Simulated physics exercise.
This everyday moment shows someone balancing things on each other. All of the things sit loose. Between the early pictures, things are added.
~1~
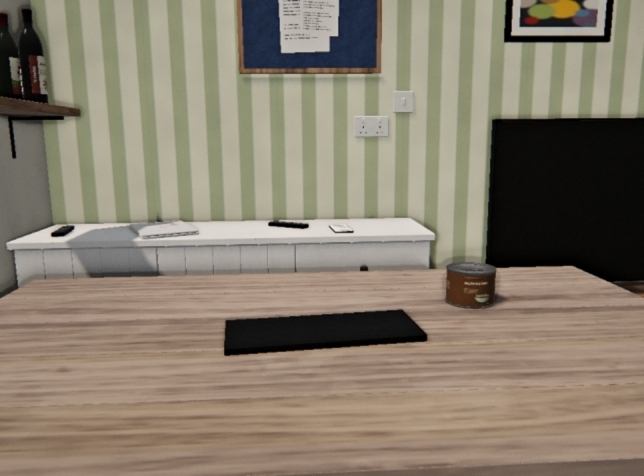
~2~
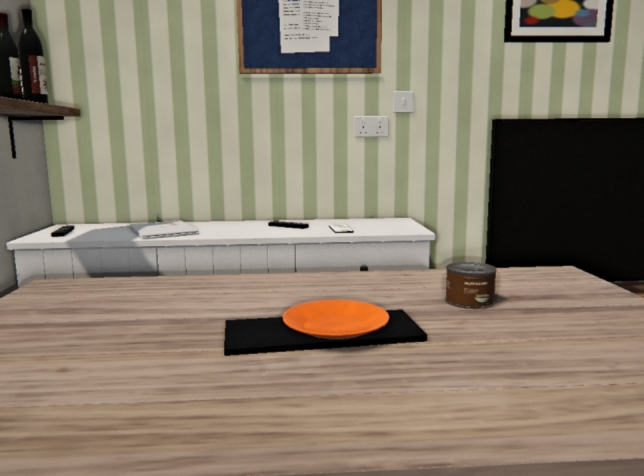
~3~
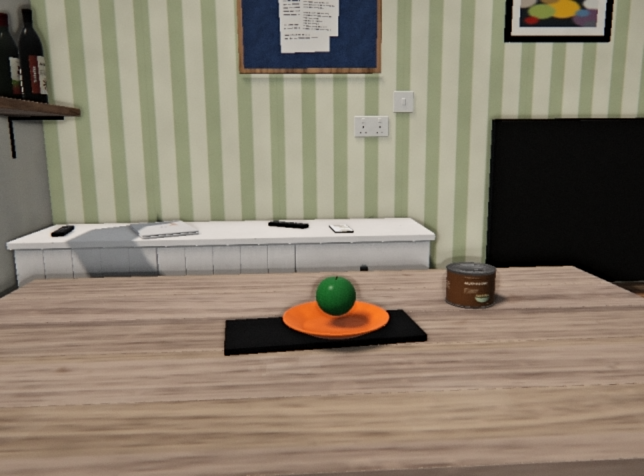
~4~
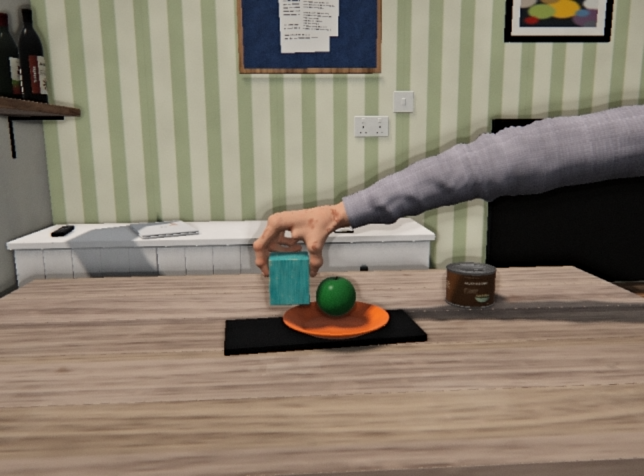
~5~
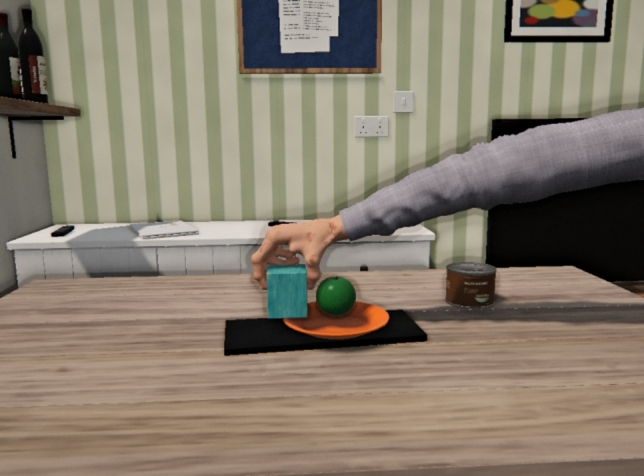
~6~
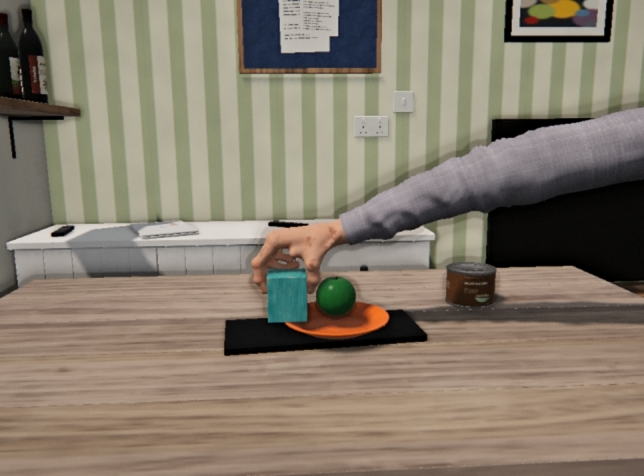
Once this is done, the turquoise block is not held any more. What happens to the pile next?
The pile stays balanced.
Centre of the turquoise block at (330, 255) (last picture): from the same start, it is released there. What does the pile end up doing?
It collapses.
Then, 0.20 s on from there, no change.
Then, 0.70 s on from there, turquoise block resting near (287, 295).
In the end, all 5 unmoved. At the end, from the last picture's camera, turquoise block near (287, 295). The pile stays up.
